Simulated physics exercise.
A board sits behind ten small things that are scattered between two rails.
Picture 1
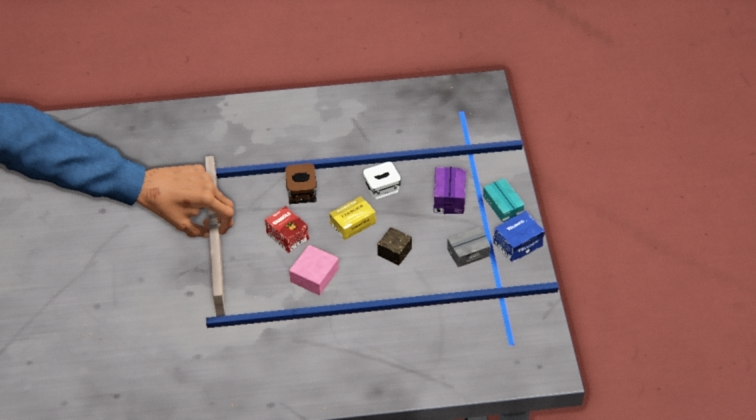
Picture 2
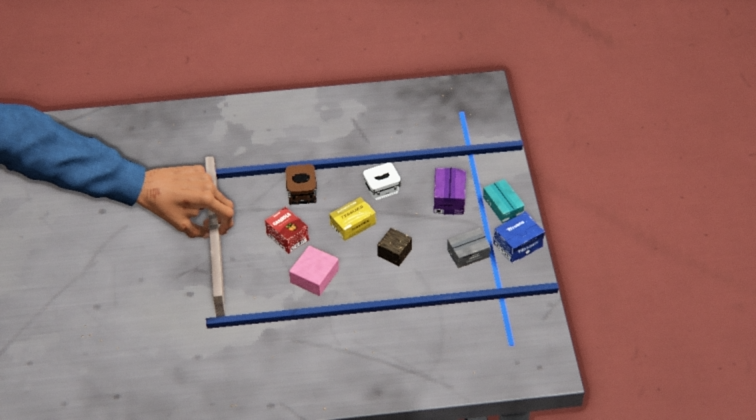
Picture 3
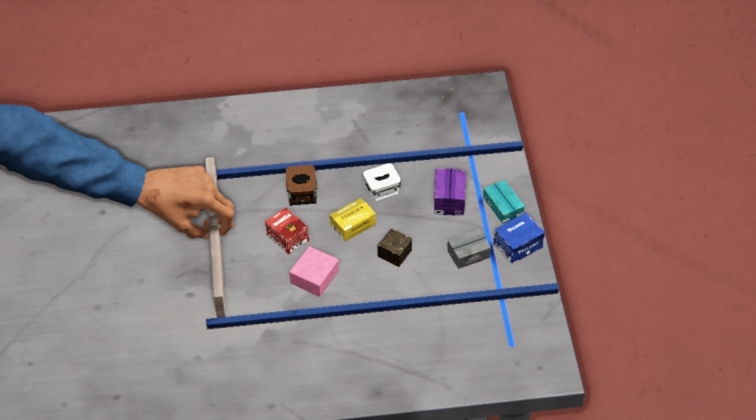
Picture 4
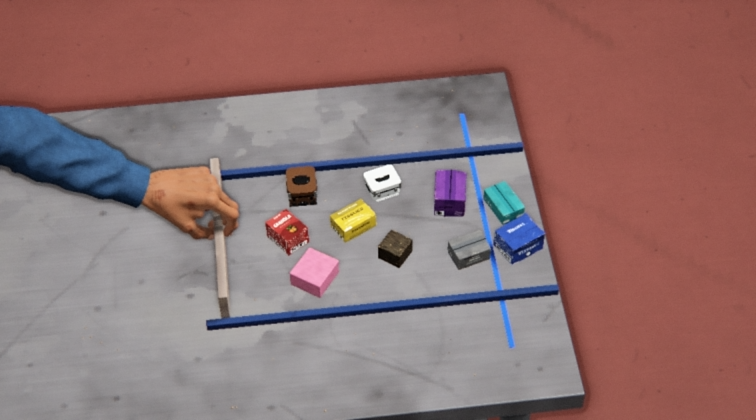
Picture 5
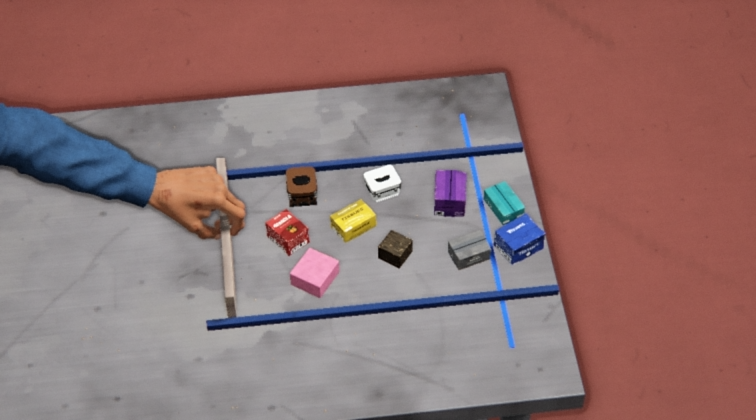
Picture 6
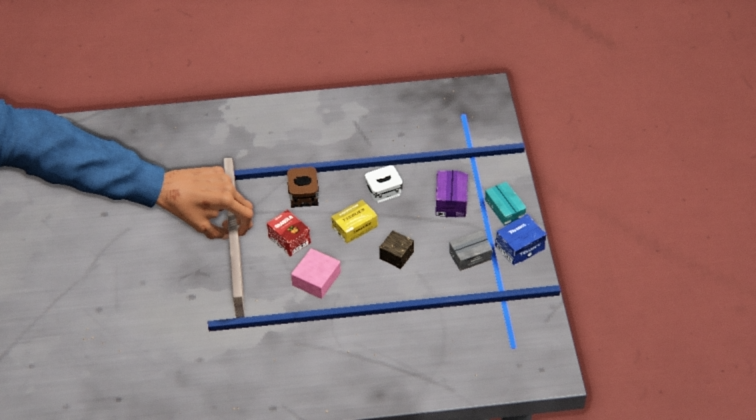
A hand in a blue sleeve sliding a board slightly right between two rails, with small colourful boxes lying still ahead of it.
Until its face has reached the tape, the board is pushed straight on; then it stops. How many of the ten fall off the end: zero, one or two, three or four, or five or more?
Over the end go more than two but fewer than five.
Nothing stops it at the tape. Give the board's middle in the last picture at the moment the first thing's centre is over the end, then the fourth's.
At (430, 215) for the first, at (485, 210) for the fourth.
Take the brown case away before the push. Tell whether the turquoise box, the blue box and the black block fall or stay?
The turquoise box tumbles off, the blue box goes over, the black block holds on.
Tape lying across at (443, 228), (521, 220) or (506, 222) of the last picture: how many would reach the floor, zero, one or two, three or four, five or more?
Place by place: One or two, then five or more, then five or over.
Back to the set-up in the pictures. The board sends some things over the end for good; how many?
Taken together, the number is 3.
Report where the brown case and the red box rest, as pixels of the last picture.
Near (490, 169) and (500, 216).
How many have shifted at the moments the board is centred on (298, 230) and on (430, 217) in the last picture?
I count 3 first and 10 after.
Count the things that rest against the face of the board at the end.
So the total is 3.
Soon after, none off yet; blue box at rest near (521, 240); turquoise box at rest near (505, 204); grey box at rest near (471, 251).
Then, none off yet; blue box at rest near (524, 240); turquoise box moved a little near (518, 203); grey box moved a little near (490, 257).
At rest, the number that fall off is three or four; fallen, purple box, turquoise box and blue box.
